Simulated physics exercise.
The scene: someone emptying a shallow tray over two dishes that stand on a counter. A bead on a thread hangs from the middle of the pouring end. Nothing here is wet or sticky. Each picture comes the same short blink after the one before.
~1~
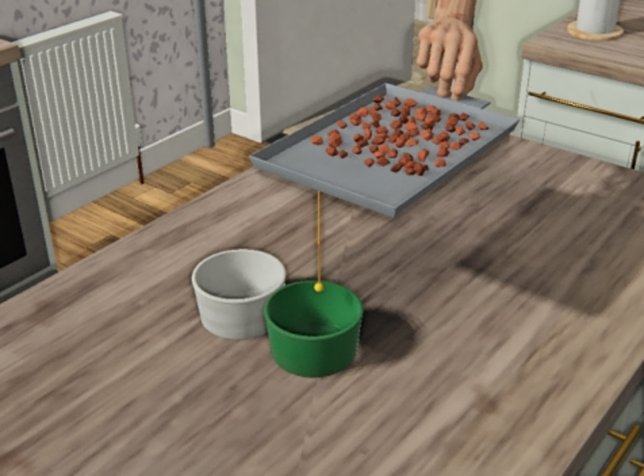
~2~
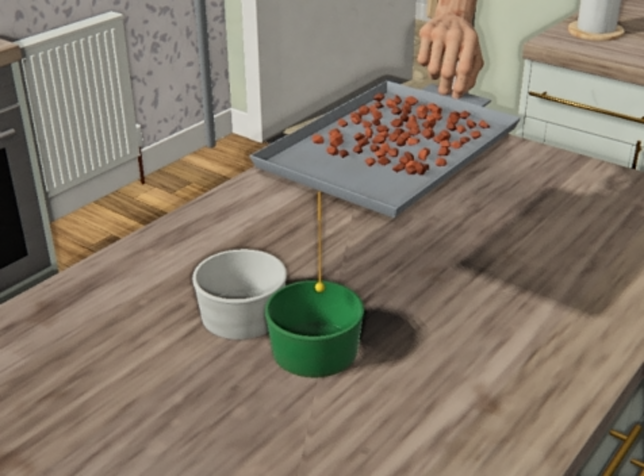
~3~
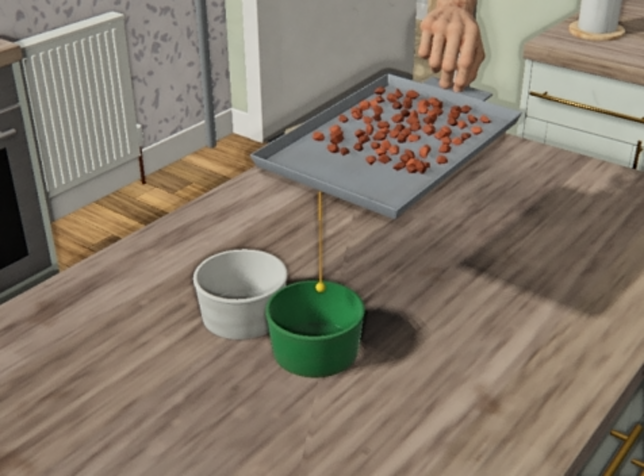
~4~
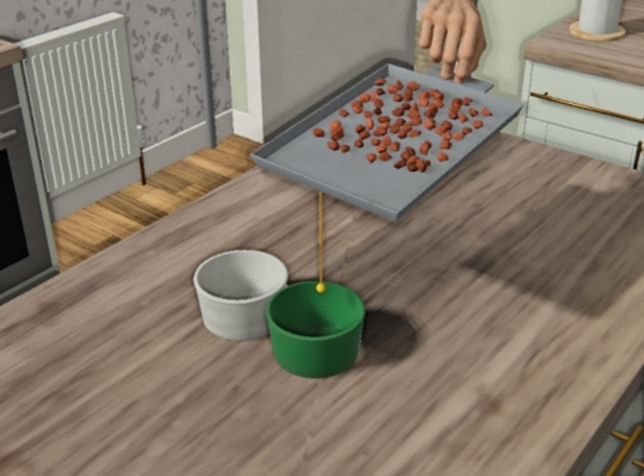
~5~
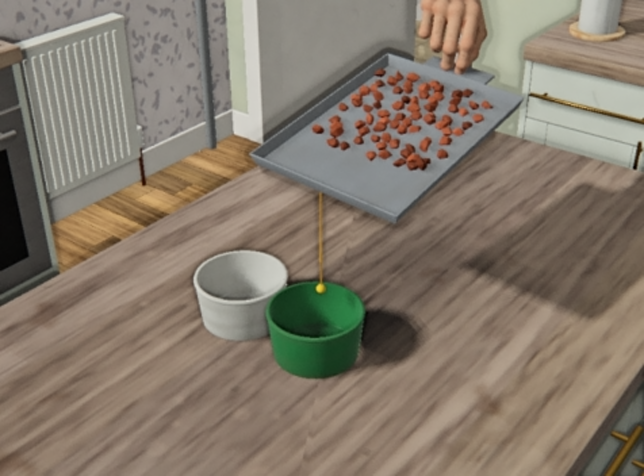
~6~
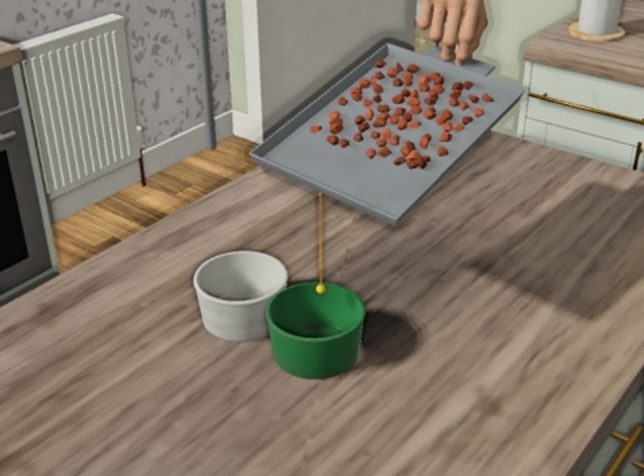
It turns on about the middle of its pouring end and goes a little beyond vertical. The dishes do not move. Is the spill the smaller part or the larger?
The two hold less than half of the load.
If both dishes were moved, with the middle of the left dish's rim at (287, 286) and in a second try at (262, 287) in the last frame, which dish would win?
At the first place the right dish, at the second the right one.
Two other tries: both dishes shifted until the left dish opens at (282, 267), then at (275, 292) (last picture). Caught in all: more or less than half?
At the first place below a half, at the second most of it.
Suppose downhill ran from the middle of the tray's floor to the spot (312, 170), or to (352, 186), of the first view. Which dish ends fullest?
First left, then the right dish.
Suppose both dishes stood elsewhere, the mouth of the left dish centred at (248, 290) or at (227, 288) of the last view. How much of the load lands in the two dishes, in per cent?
Near 40 % and 20 %.
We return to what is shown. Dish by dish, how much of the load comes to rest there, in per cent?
The left dish has 0 per cent, the right dish has 20.
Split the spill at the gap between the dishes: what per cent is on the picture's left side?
It comes to 0 per cent or so.
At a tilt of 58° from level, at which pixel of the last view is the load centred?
Around (379, 210).
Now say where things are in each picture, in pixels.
Corners of the pouring end at (255, 156) and (394, 205), level; middle of the load at (398, 133), bits of crushed brick; left dish at (209, 312); right dish at (284, 349); bead on its thread at (319, 287), in the first picture.
Corners of the pouring end at (256, 155) and (394, 205), level; middle of the load at (399, 132), in the second picture.
Corners of the pouring end at (256, 154) and (395, 207), tipped barely, lowest at the right corner; middle of the load at (400, 128), in the third picture.
Corners of the pouring end at (256, 154) and (395, 210), tipped a little, lowest at the right corner; middle of the load at (400, 122), in the fourth picture.
Corners of the pouring end at (256, 153) and (395, 212), tipped a little, lowest at the right corner; middle of the load at (400, 117), in the fifth picture.
Corners of the pouring end at (255, 153) and (395, 215), tipped a little, lowest at the right corner; middle of the load at (400, 112); left dish at (211, 314); right dish at (286, 351), in the sixth picture.
Soon after the last picture, tray tipped steeply; most on the tray; a stray few outside both; about a quarter in the air.
A little later, tray tipped right over; about a third on the tray; a small part in the right dish; about half outside both; a stray few in the air.
Later still, tray tipped past a quarter turn; about a quarter in the right dish; most outside both.
At rest, tray tipped past a quarter turn; about a quarter in the right dish; none in the left dish; most outside both.
